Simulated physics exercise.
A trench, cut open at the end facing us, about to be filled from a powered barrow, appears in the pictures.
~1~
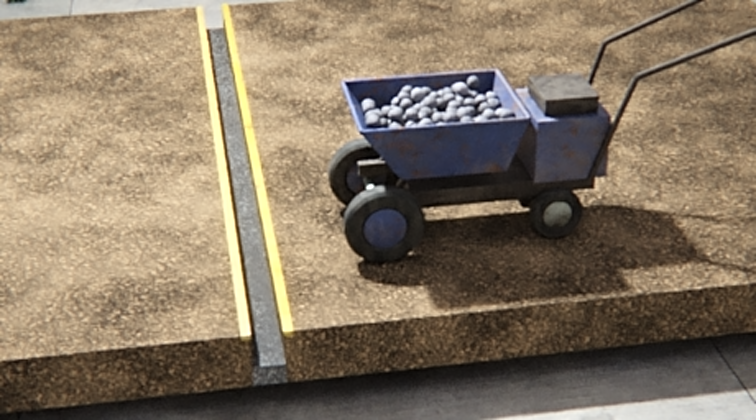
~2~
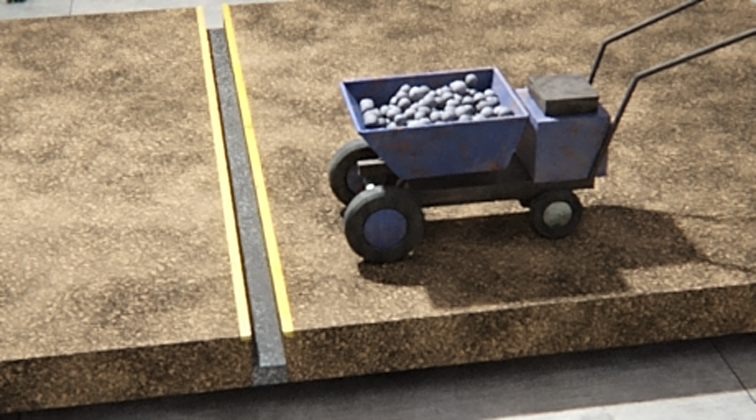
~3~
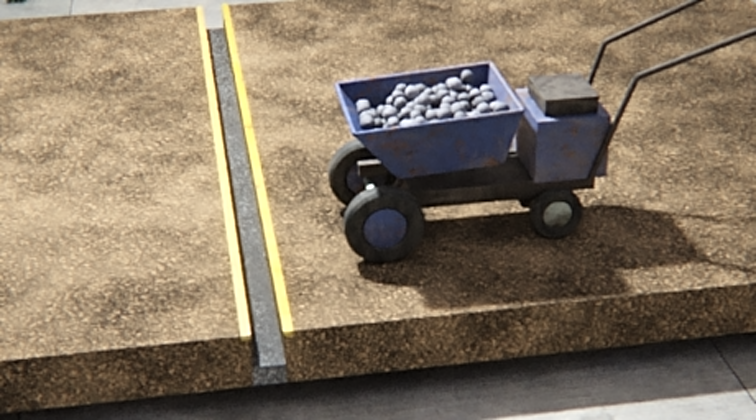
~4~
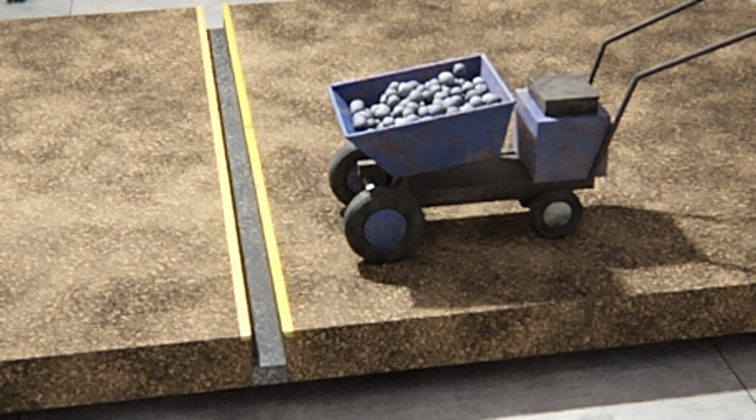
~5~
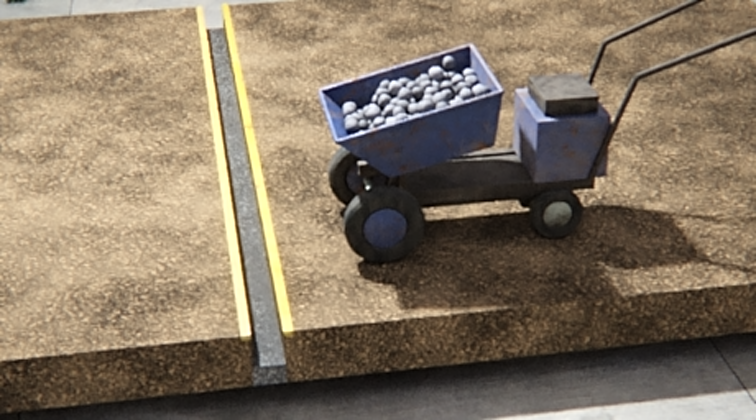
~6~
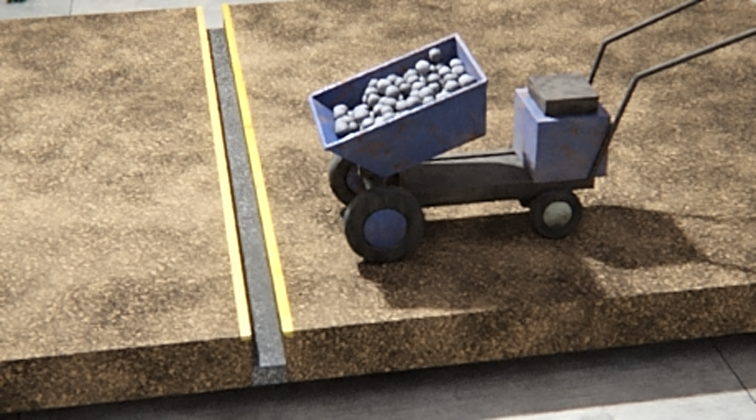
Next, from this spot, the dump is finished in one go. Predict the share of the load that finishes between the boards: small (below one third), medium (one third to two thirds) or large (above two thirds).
The share is medium, from one third to two thirds.
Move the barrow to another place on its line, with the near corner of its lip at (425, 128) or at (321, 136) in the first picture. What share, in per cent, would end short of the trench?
First spot 50 per cent, second spot 0 per cent.
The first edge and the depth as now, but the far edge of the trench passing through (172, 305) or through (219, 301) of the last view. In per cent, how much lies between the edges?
About 100 and 80 per cent.
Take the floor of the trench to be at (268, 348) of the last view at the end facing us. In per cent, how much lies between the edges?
I'd say around 40 in a hundred.
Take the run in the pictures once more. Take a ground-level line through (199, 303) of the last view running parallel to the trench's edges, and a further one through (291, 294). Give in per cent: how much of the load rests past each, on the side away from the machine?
First 20 in a hundred, second 100 in a hundred.
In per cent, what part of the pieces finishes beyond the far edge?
It works out to close to 50 per cent.
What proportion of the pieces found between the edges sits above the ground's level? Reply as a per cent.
About 25 %.
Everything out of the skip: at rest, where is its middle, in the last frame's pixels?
Roughly at pixel (243, 239).
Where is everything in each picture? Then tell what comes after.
The first frame shows lip of the skip near (362, 133), level; top of the load near (430, 103), round cobbles; first edge of the trench near (281, 295); far edge near (241, 299), the trench under half as wide as the skip, and about as deep as wide.
The second frame shows lip of the skip near (360, 133), level; top of the load near (429, 103).
The third frame shows lip of the skip near (355, 135), tipped barely; top of the load near (447, 111).
The fourth frame shows lip of the skip near (347, 138), tipped a little; top of the load near (442, 99).
The fifth frame shows lip of the skip near (337, 142), tipped a little; top of the load near (447, 97).
The sixth frame shows lip of the skip near (326, 149), tipped clearly; top of the load near (435, 91); first edge of the trench near (281, 295); far edge near (241, 299).
Shortly afterwards, skip tipped steeply; the whole lot in the skip.
Next, skip tipped right over; near two thirds in the skip; a little in or heaped over the trench; a little beyond it; a little falling.
Some moments later, skip tipped right over; a little in the skip; near half in or heaped over the trench; near half beyond it.
In the end, skip tipped right over; a little short of the trench; near half in or heaped over the trench; near half beyond it.
